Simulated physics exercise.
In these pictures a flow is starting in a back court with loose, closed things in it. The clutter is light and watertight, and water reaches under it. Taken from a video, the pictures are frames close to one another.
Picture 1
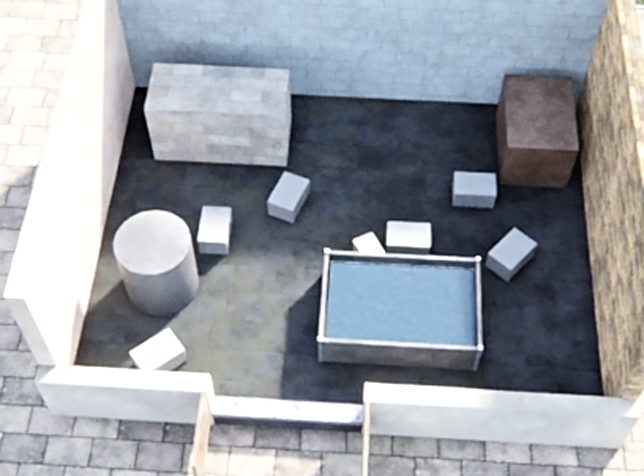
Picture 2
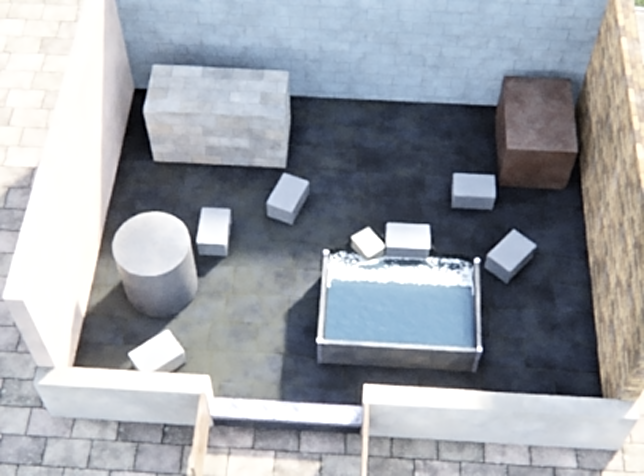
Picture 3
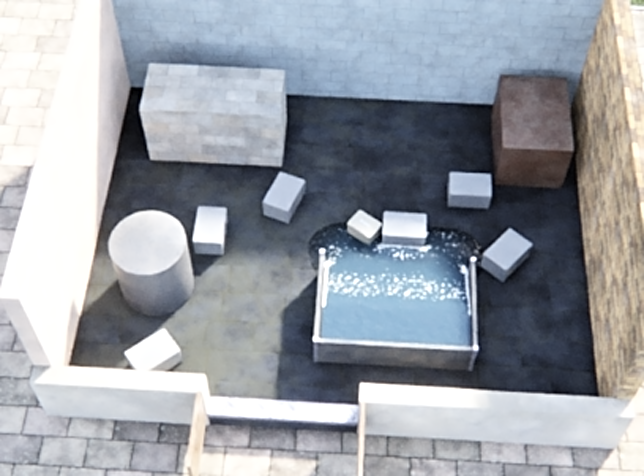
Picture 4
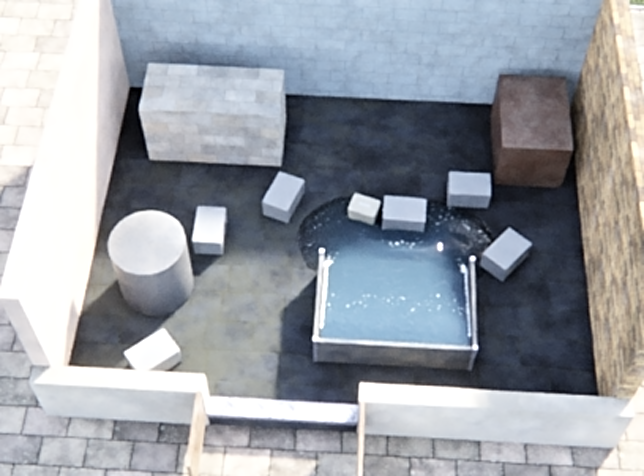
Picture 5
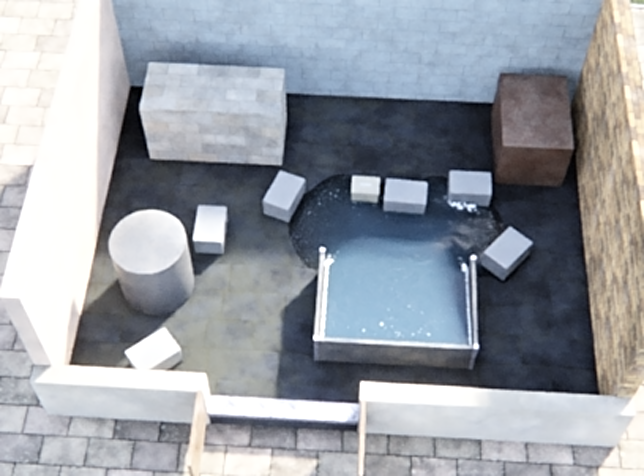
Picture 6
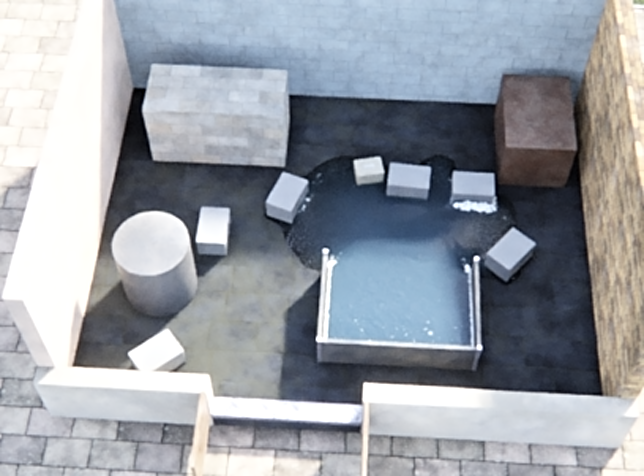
Water spilling from the back of a rectangular tank in a walled court, pushing two pale boxes across the dark floor toward the rear wall.
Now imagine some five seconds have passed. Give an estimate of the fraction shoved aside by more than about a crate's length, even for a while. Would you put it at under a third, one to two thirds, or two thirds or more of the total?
Mid band.
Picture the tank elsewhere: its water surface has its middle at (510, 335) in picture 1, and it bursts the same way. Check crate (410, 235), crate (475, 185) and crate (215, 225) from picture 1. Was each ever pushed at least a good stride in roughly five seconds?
Well, the first one got driven a long way, the second got driven a long way, and the third didn't get far.
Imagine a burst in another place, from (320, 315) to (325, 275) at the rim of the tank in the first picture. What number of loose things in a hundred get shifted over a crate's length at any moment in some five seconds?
Roughly 30 in a hundred.
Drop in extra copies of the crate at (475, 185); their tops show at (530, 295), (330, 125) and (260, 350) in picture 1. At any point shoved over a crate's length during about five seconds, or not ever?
The answers, in order, are remains nearby, displaced a stride and remains nearby.
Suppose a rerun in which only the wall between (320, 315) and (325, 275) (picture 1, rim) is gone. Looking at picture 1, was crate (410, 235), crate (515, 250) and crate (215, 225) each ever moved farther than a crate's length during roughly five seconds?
Falls short, falls short, travels that far.
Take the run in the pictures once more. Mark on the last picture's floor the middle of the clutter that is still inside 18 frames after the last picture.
On the floor of the last picture, roughly (326, 195).
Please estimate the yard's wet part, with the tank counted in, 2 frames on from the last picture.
My answer would be close to 30 per cent.
A moment on, 2 of 7 are well off their spots; 0 afloat.
Next, 4 of 7 are well off their spots; 3 afloat.
Later, 4 of 7 are well off their spots; 3 afloat.
In the end, 4 of 7 are well off their spots, and 4 have been at some point; 3 afloat.
